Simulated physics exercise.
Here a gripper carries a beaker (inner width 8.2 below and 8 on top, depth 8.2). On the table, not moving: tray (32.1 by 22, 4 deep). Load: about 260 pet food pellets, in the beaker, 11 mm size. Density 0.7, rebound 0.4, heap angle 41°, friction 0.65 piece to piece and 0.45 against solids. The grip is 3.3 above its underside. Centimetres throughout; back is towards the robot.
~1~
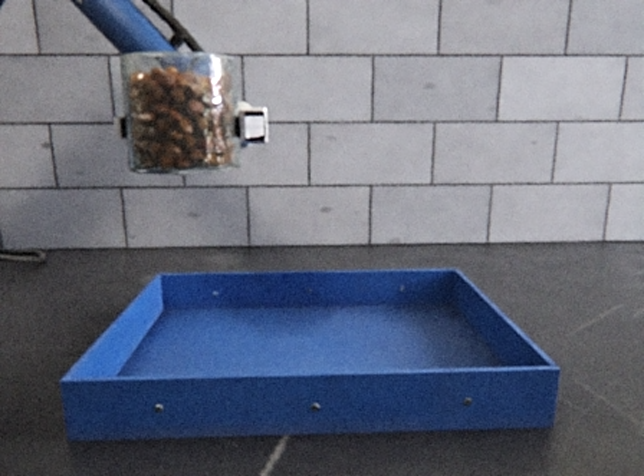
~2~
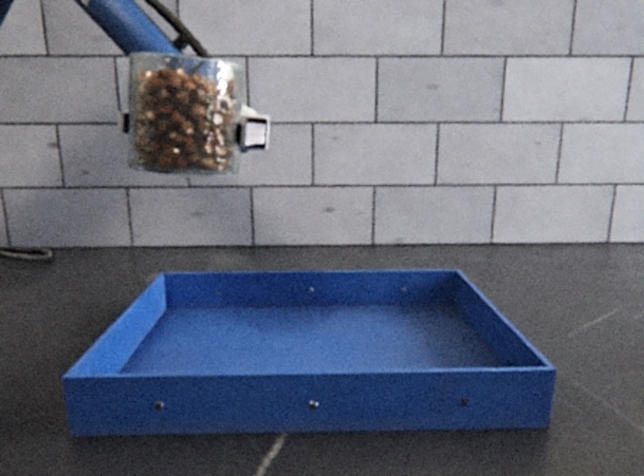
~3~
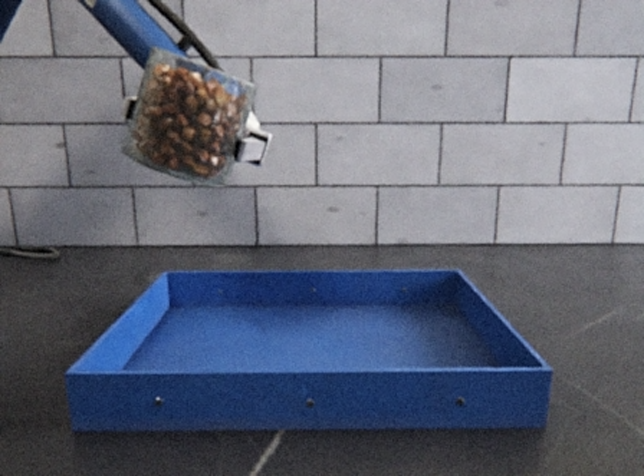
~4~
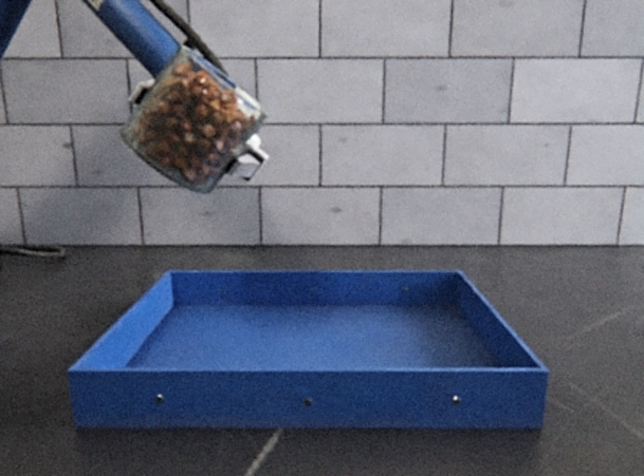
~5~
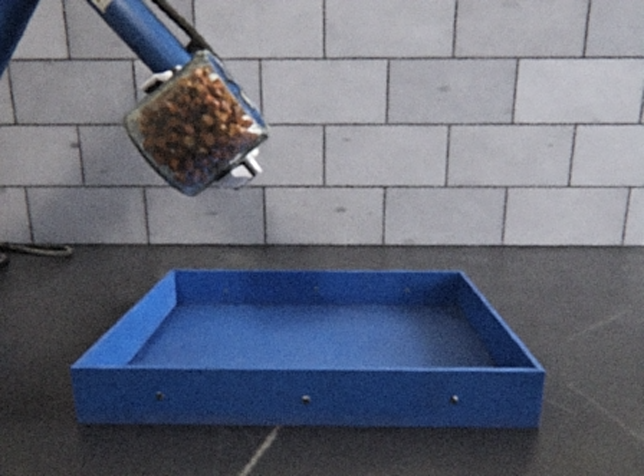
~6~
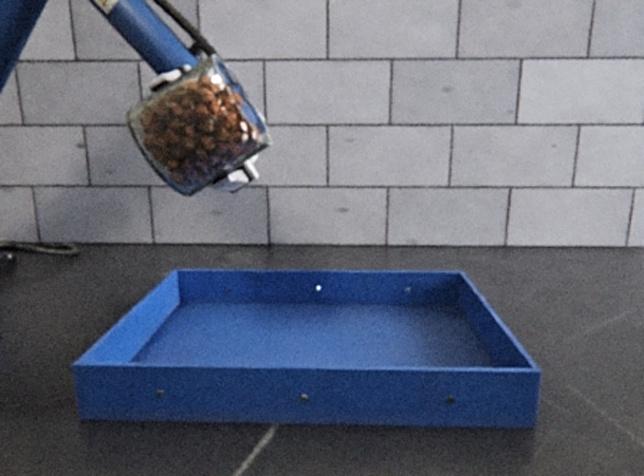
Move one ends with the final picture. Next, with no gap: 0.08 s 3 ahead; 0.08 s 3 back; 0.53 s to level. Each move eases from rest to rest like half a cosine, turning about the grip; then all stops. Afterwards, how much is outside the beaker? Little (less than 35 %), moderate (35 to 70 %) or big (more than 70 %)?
Outside the beaker the share is little, less than 35 %.
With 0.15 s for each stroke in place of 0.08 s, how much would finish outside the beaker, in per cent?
In that case some 5 per cent.
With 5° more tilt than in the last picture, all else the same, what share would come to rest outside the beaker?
Then about 25 per cent.
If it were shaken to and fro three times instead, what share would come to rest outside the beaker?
Then about 30 per cent.
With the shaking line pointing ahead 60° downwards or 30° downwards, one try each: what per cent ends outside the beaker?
Some 0 and 5 per cent.
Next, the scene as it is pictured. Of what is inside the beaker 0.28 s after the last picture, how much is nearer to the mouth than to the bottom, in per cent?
About 40 per cent.
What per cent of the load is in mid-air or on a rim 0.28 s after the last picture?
About 10 per cent.
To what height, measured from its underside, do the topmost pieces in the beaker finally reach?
Roughly 8.5 cm.
Then, 0.28 s after the last picture, tilted 52° forward, highest piece 22 above the table; 213 in the beaker, 16 in the tray, 26 in flight or on a rim.
Then, 0.55 s after the last picture, tilted 9° forward, highest piece 25 above the table; 212 in the beaker, 43 in the tray.
Then, 0.89 s after the last picture, level, highest piece 25 above the table; 212 in the beaker, 43 in the tray.
Then, 1.94 s after the last picture, level, highest piece 25 above the table; 212 in the beaker, 43 in the tray.
Final count, 212 in the beaker, 43 in the tray. That is 17 % outside the beaker.
